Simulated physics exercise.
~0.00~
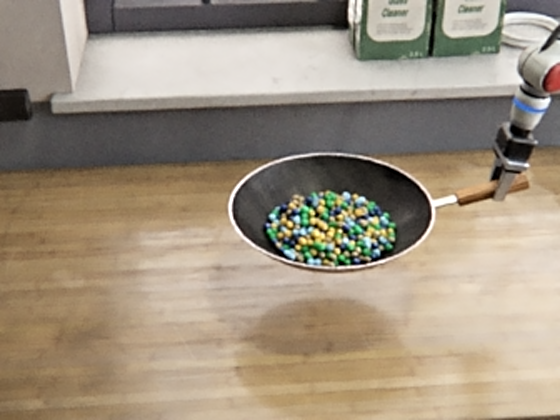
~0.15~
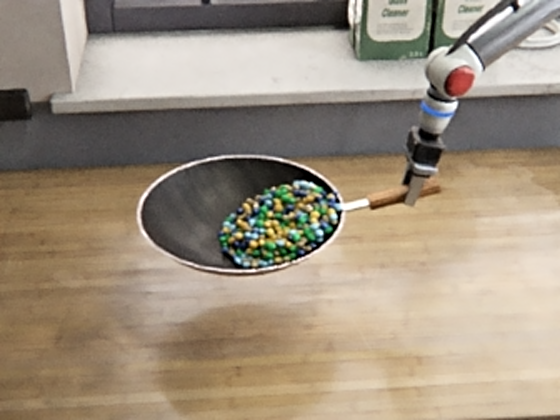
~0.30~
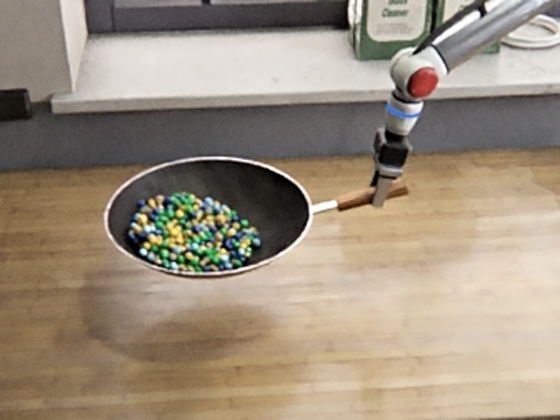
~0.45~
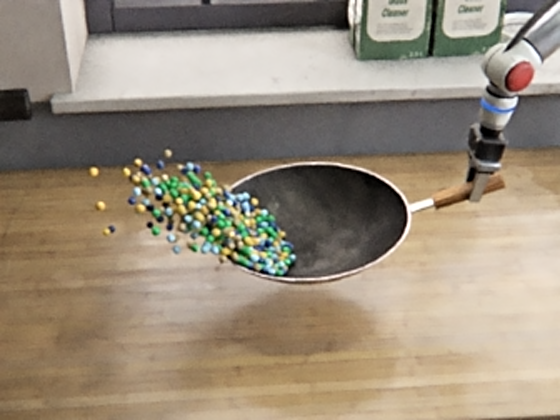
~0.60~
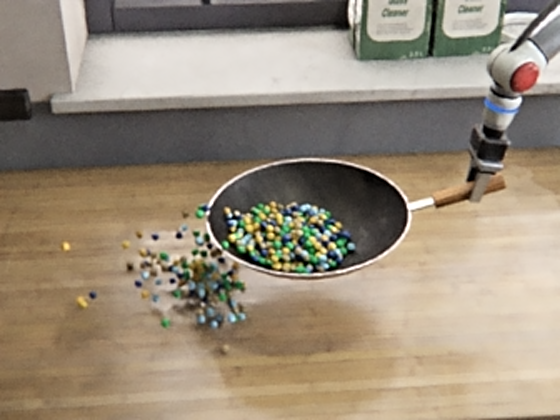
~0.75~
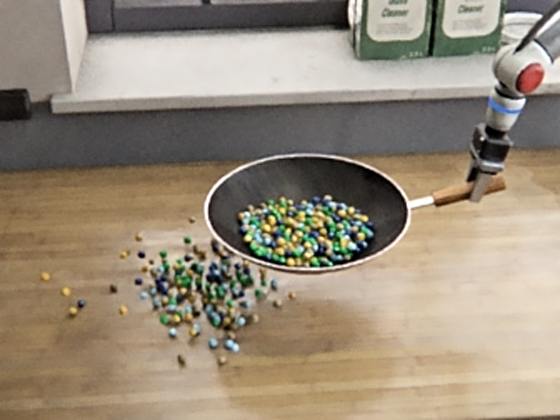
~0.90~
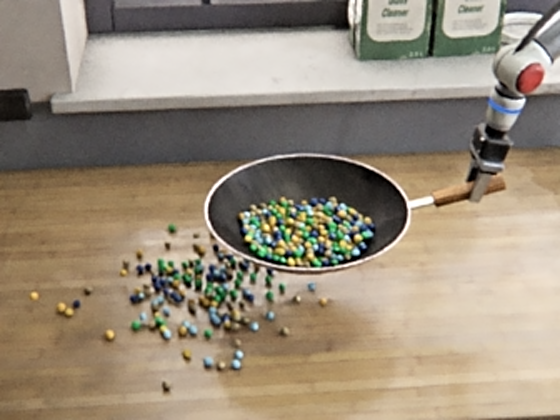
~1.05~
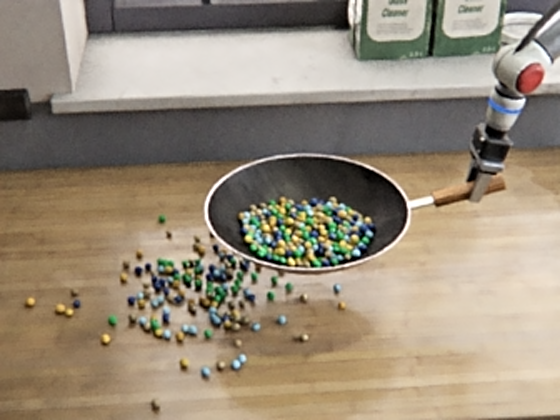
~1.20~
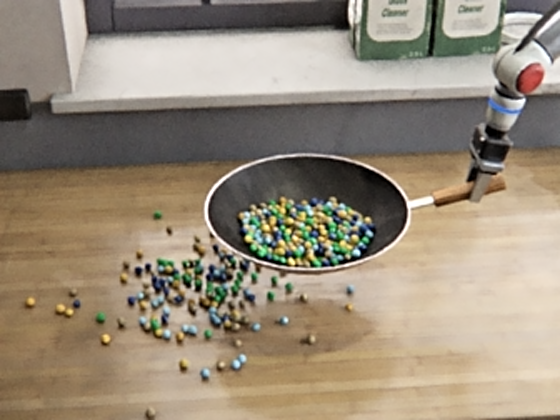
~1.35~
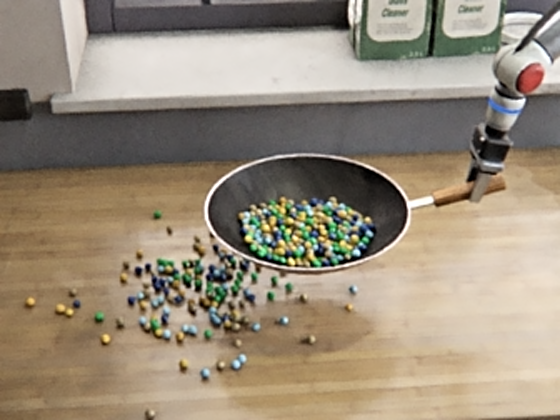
The clip shows a robot arm holding a wok of small, round, multicoloured sweets above a wooden table, moving it left, then back right. Some of the sweets fly over the left rim and scatter across the table, while most stay in the wok, which comes to rest upright.
